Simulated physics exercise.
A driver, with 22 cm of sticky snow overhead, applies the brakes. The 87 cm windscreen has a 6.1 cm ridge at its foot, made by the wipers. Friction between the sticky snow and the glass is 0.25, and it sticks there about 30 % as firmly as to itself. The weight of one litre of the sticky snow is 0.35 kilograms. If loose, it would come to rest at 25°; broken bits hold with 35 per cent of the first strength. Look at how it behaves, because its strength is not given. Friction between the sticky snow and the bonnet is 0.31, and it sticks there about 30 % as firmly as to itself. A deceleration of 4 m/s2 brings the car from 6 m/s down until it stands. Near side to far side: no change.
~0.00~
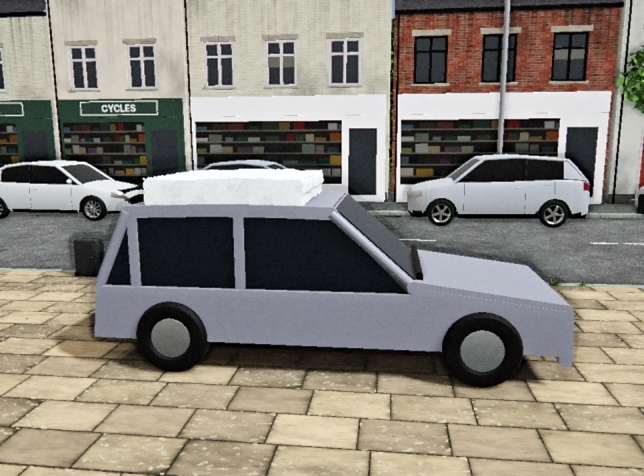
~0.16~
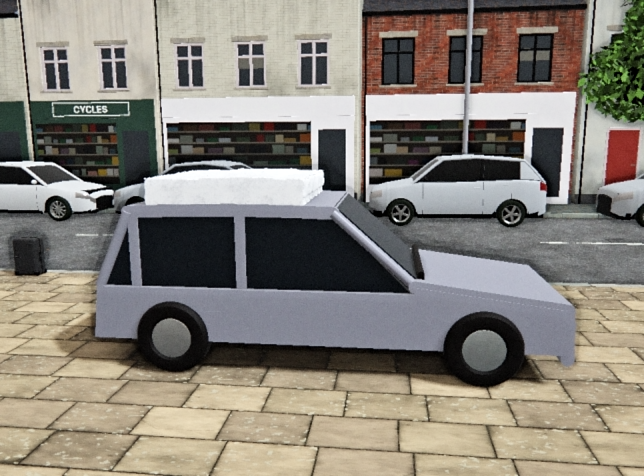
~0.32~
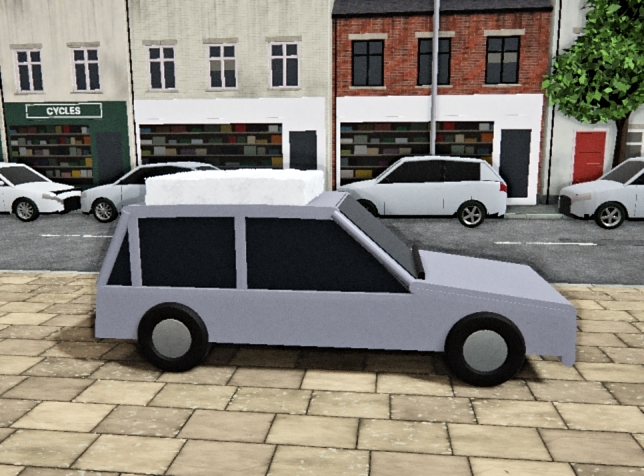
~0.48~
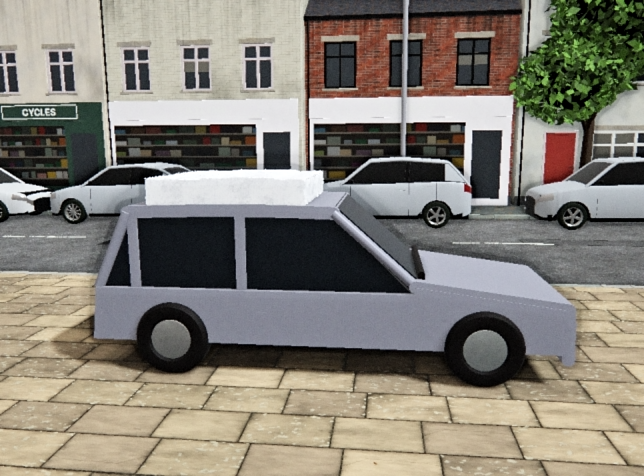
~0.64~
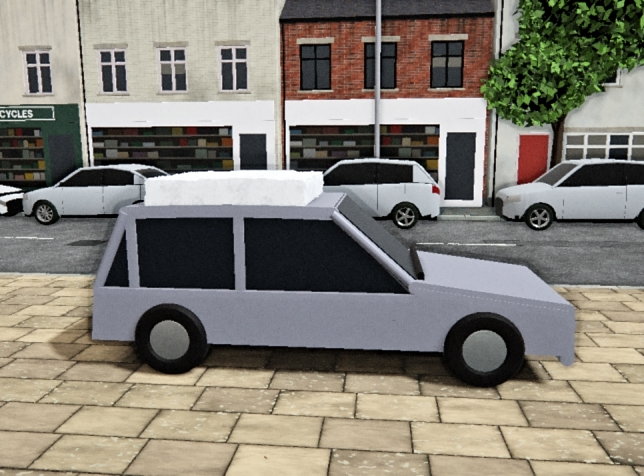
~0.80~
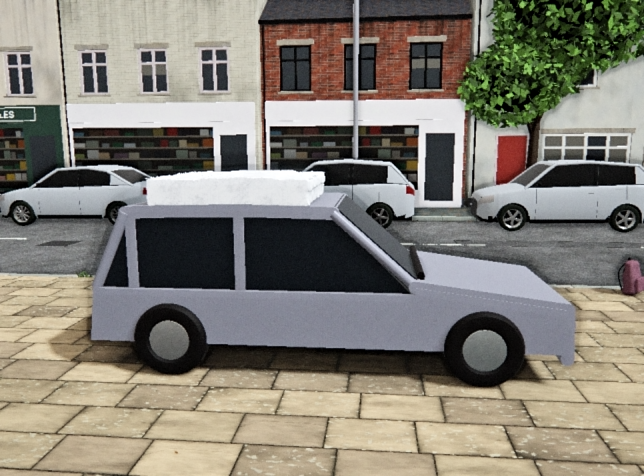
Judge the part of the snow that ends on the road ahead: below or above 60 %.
The part of the snow that finishes on the road ahead is smaller than 60 percent.
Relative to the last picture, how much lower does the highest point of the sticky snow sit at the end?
By my estimate, near 0 cm.
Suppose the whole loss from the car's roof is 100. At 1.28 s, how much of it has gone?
The figure is about 0 %.
After 1.28 s, all of the snow is on the roof, none on the glass, none on the bonnet and none has gone off the nose.
After 1.86 s, 70 % of the snow is on the roof, 30 % on the glass, none on the bonnet and none has gone off the nose.
After 2.43 s, 69 % of the snow is on the roof, 9 % on the glass, 22 % on the bonnet and none has gone off the nose.
After 3.00 s, 69 % of the snow is on the roof, 8 % on the glass, 23 % on the bonnet and none has gone off the nose.
After 3.40 s, at the end, 69 % of the snow is on the roof, 8 % on the glass, 23 % on the bonnet and none has gone off the nose.
